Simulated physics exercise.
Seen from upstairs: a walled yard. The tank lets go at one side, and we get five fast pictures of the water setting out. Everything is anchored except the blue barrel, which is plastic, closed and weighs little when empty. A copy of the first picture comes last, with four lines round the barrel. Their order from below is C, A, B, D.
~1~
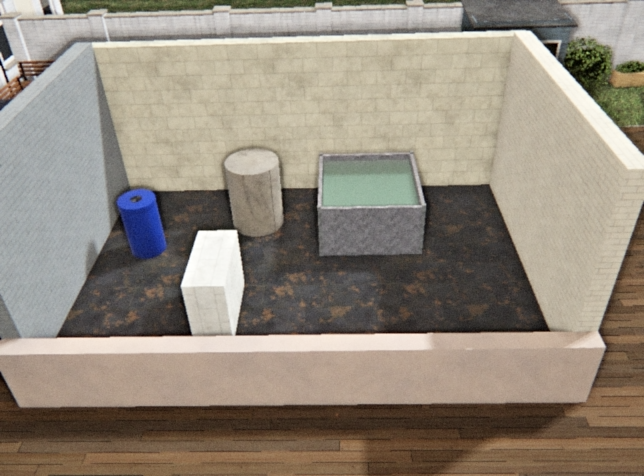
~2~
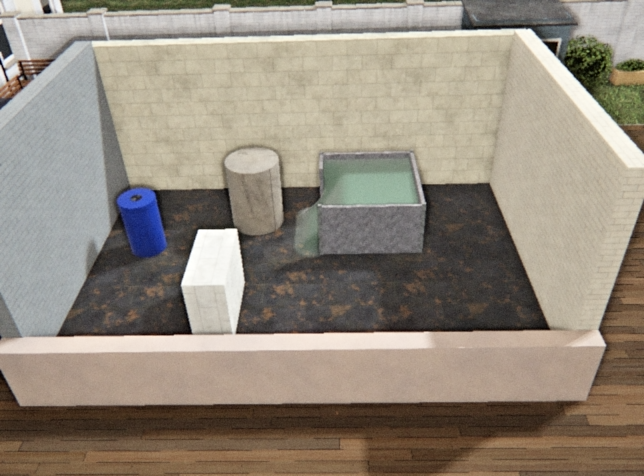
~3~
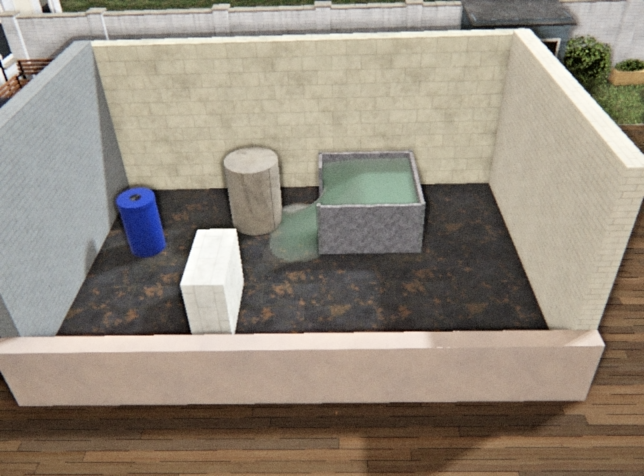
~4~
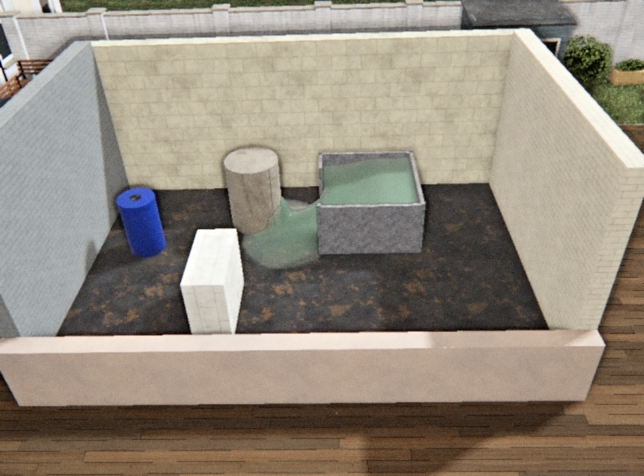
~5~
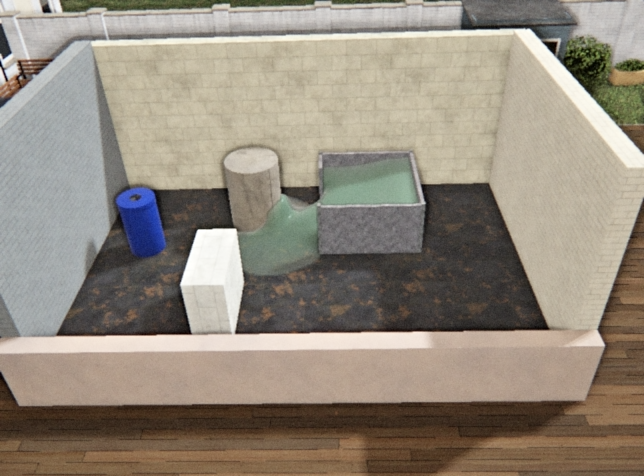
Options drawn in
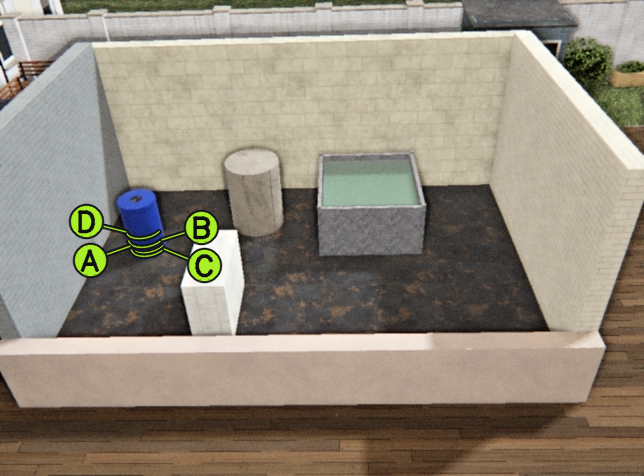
A stone tank of green water pours out from its left side, spreading across the ground.
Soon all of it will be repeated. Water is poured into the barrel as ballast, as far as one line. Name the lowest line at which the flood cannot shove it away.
B will do.
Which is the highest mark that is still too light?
That is mark A.
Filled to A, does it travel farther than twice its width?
No, less.
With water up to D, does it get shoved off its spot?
No, not at all.
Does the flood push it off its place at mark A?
Yes.
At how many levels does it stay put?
Two of the four.
On the marked copy, A at (143, 252); B at (142, 247); C at (144, 256); D at (139, 238); from the bottom up C, A, B, D.
For mark A, it is pushed about its own width away.
For mark B, it does not move.
For mark C, it is pushed about twice its own width away.
For mark D, it does not move.
